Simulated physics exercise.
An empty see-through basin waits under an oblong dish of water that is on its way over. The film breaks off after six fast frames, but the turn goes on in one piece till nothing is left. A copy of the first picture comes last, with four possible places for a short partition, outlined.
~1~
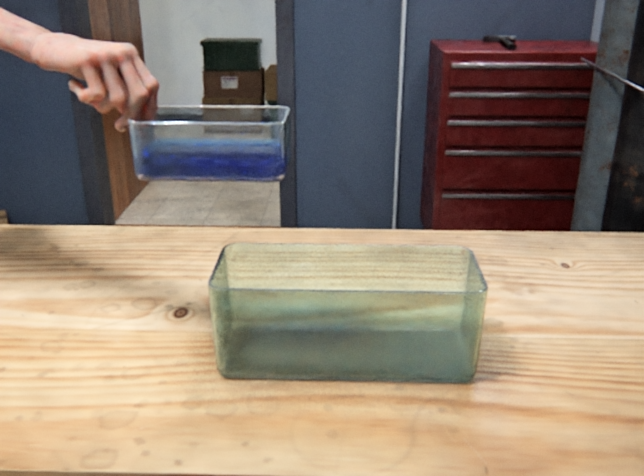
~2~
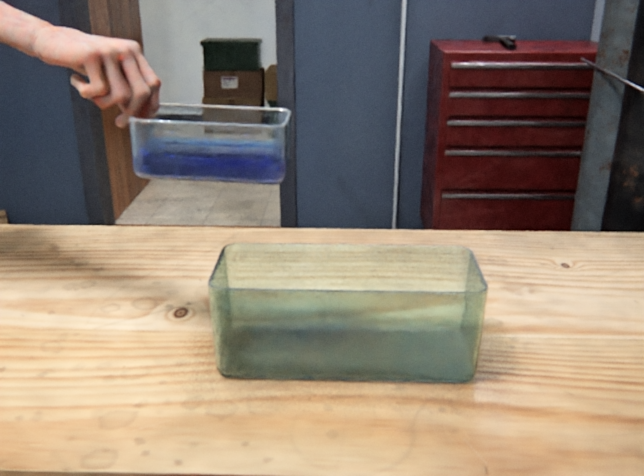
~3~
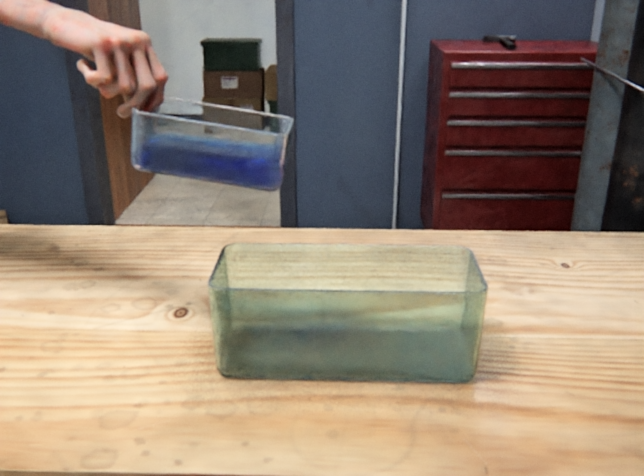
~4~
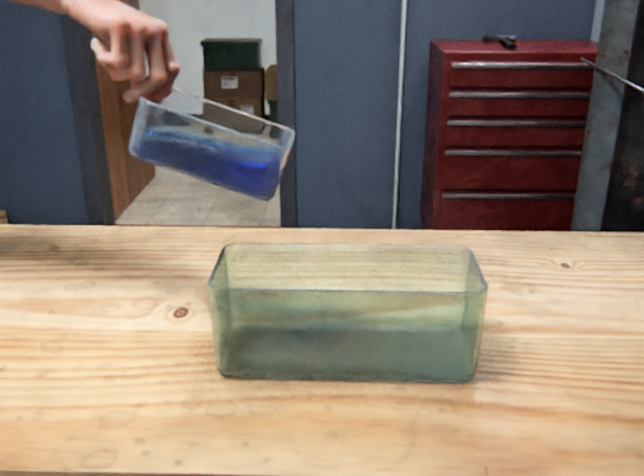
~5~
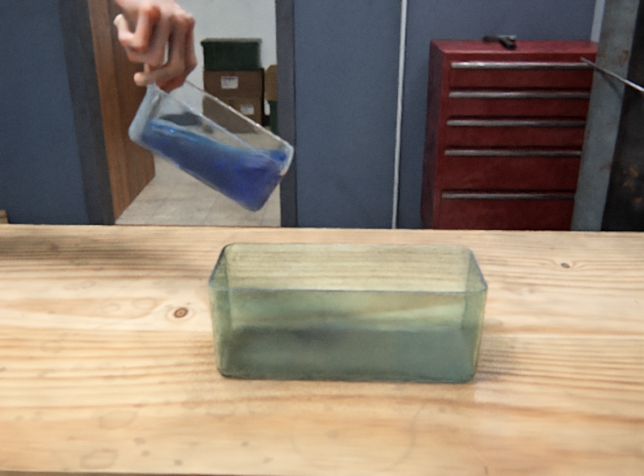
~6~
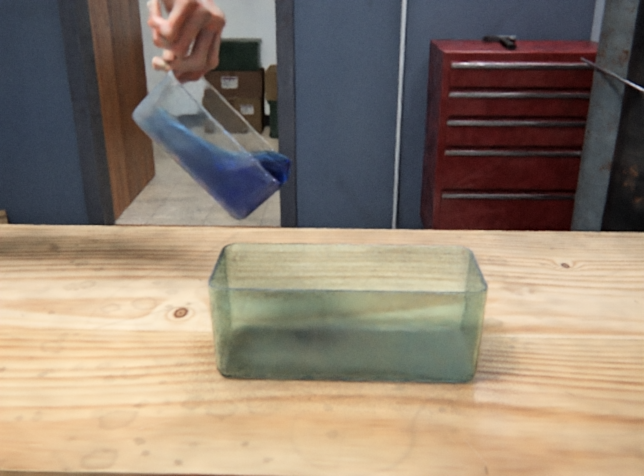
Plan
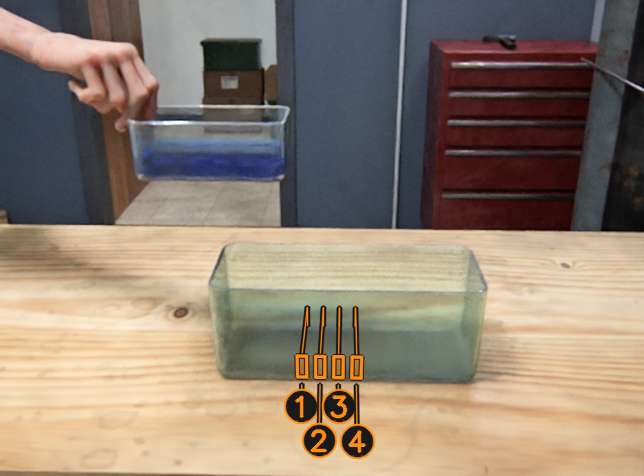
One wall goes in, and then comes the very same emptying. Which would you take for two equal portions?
Position 2.
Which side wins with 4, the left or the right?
More ends on the left.
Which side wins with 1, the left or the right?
More ends on the right.
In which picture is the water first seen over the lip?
Picture 6.
On the marked copy, 1 at (301, 384); 2 at (320, 384); 3 at (338, 384); 4 at (356, 385).
Choosing 1, about 34 % ends left of the wall and 65 % right of it.
Choosing 2, about 52 % ends left of the wall and 46 % right of it.
Choosing 3, about 77 % ends left of the wall and 21 % right of it; 3 % is lost outside.
Choosing 4, about 79 % ends left of the wall and 17 % right of it; 3 % is lost outside.
